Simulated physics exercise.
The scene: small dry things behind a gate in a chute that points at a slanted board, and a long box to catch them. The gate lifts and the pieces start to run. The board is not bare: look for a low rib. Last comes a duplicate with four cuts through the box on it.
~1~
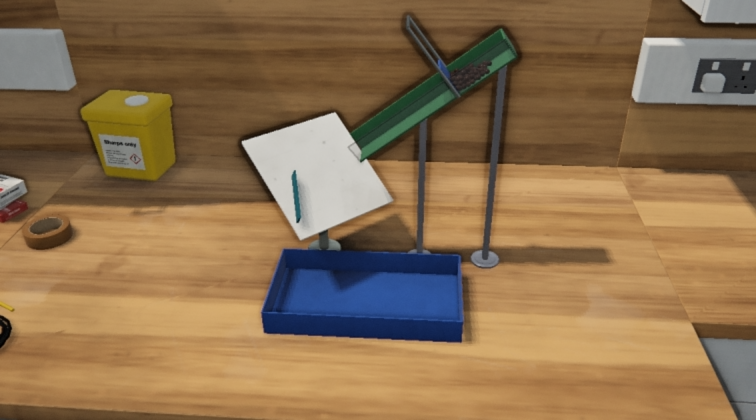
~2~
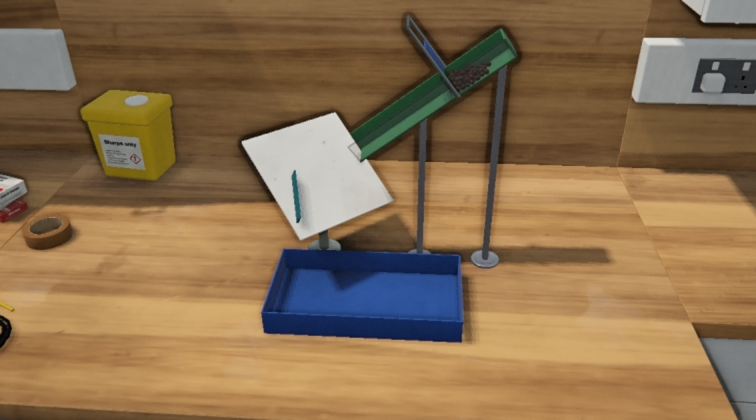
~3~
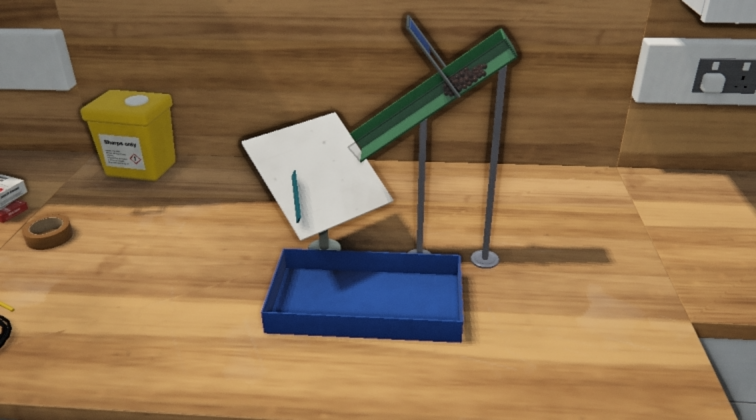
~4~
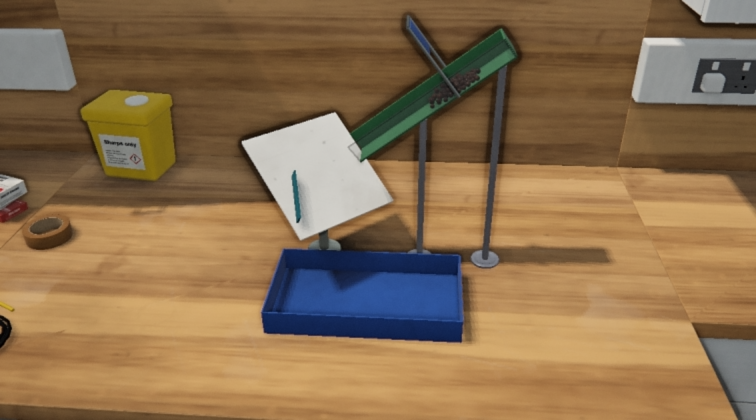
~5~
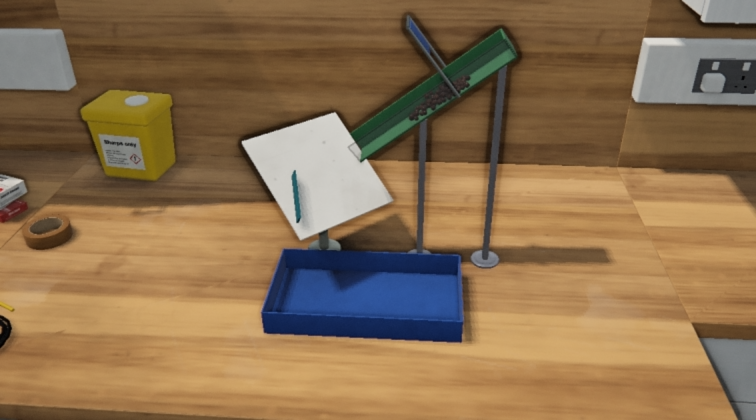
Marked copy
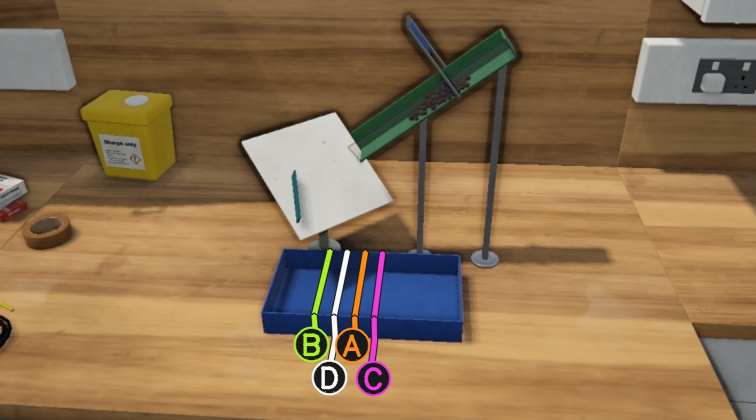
A heap of small dark pieces rests high in a sloping green chute, behind a gate that lifts slightly. The pieces then start sliding down the chute to the left, spreading into a longer streak, while the tilted white board with its teal rib and the empty blue box below stay still.
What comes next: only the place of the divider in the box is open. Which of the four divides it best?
I would pick line D.
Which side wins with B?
The right side.
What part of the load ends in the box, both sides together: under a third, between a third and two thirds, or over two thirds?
About that: Over two thirds.
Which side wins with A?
More lands on the left.
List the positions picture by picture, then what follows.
In the first picture, load behind the gate at (464, 76), chocolate balls; lip of the chute at (361, 155), sloping fairly steeply.
In the second picture, middle of the board at (320, 172), tilted fairly steeply; middle of its low edge at (350, 219); of its high edge at (291, 126).
In the third picture, front corners of the box at (262, 312) and (462, 321), empty; front of the load at (446, 93).
In the fourth picture, middle of the load at (452, 84); its front at (432, 102), about a quarter of the way to the lip; rib from (295, 170) to (300, 218).
In the fifth picture, middle of the load at (445, 94); its front at (412, 118), about half of the way to the lip.
On the marked copy, line A crosses the front rim at (354, 316); line B crosses the front rim at (314, 315); line C crosses the front rim at (374, 317); line D crosses the front rim at (334, 315).
Choosing A, of what is caught, most on the left of the divider, about a quarter on the right.
Choosing B, of what is caught, about a quarter on the left of the divider, most on the right.
Choosing C, of what is caught, most on the left of the divider, about a quarter on the right.
Choosing D, of what is caught, about half on the left of the divider, about half on the right.
